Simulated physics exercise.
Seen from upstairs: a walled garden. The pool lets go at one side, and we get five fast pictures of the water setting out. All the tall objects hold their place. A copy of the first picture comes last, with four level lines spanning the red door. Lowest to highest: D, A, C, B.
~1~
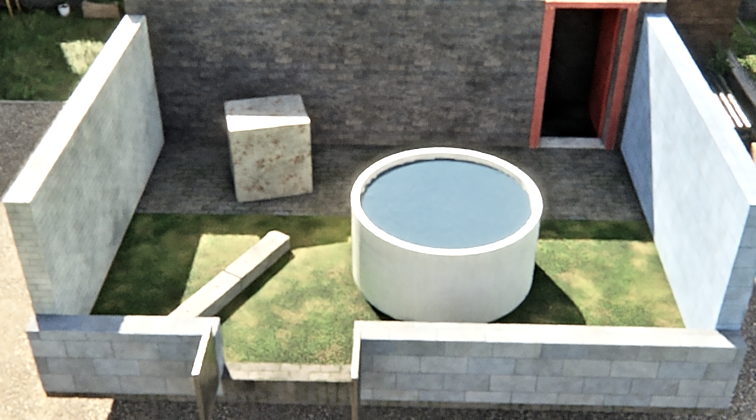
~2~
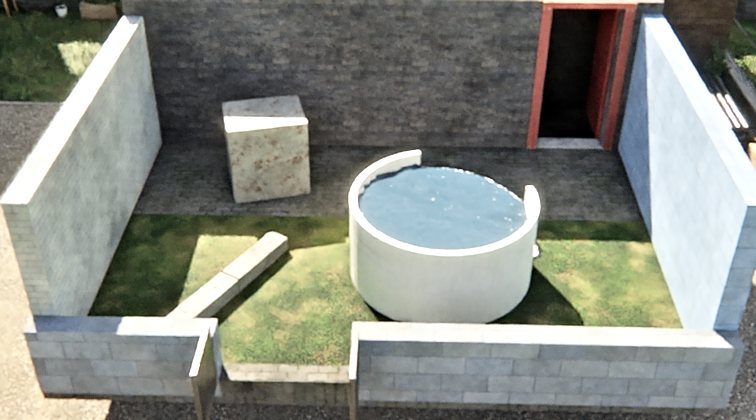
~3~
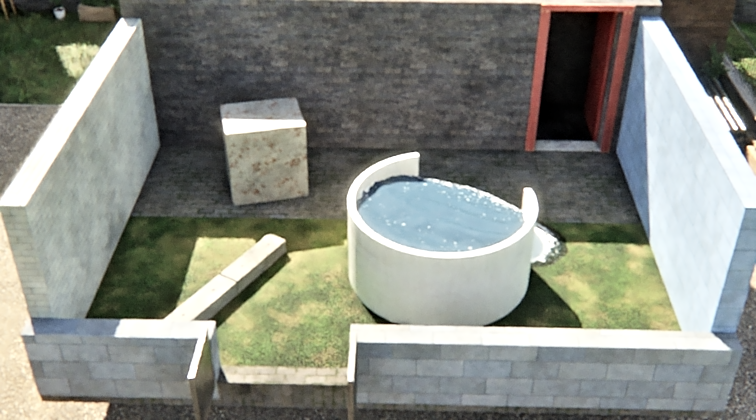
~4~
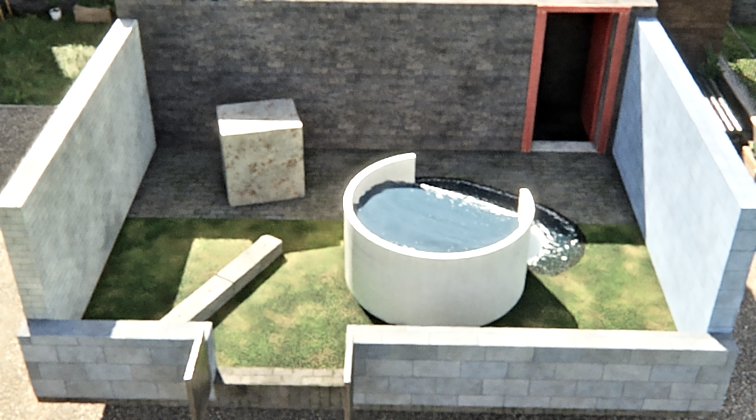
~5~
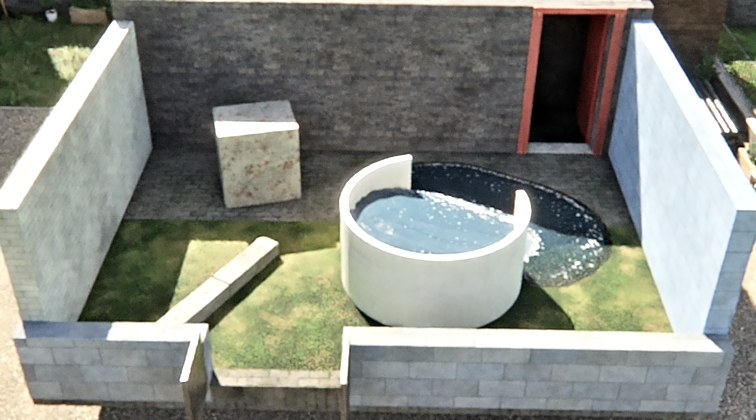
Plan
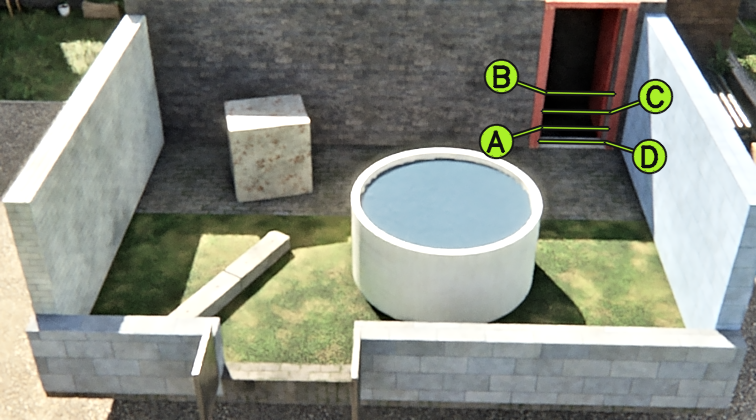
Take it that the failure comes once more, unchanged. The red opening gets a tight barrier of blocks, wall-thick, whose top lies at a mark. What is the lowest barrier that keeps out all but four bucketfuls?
The limit is C.
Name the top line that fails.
The answer is A.
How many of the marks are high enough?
Two.
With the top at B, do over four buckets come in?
No, not at all.
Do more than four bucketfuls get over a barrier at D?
Yes, it does.
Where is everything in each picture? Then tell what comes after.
Water in the pool at rest, its middle at (446, 203); foot of the red doorway at (571, 148); open gate at (287, 316).
Water covers 2 % of the ground, its front hidden from here.
Water covers 6 % of the ground and shows as far out as (554, 239).
Water covers 11 % of the ground and shows as far out as (580, 243).
Water covers 19 % of the ground and shows as far out as (604, 235).
On the marked copy, A at (574, 128); B at (579, 93); C at (576, 111); D at (572, 141); from the bottom up D, A, C, B.
With A, about 9 bucketfuls get in.
With B, nothing gets over.
With C, a splash gets over, under a bucket.
With D, dozens of bucketfuls pour in.
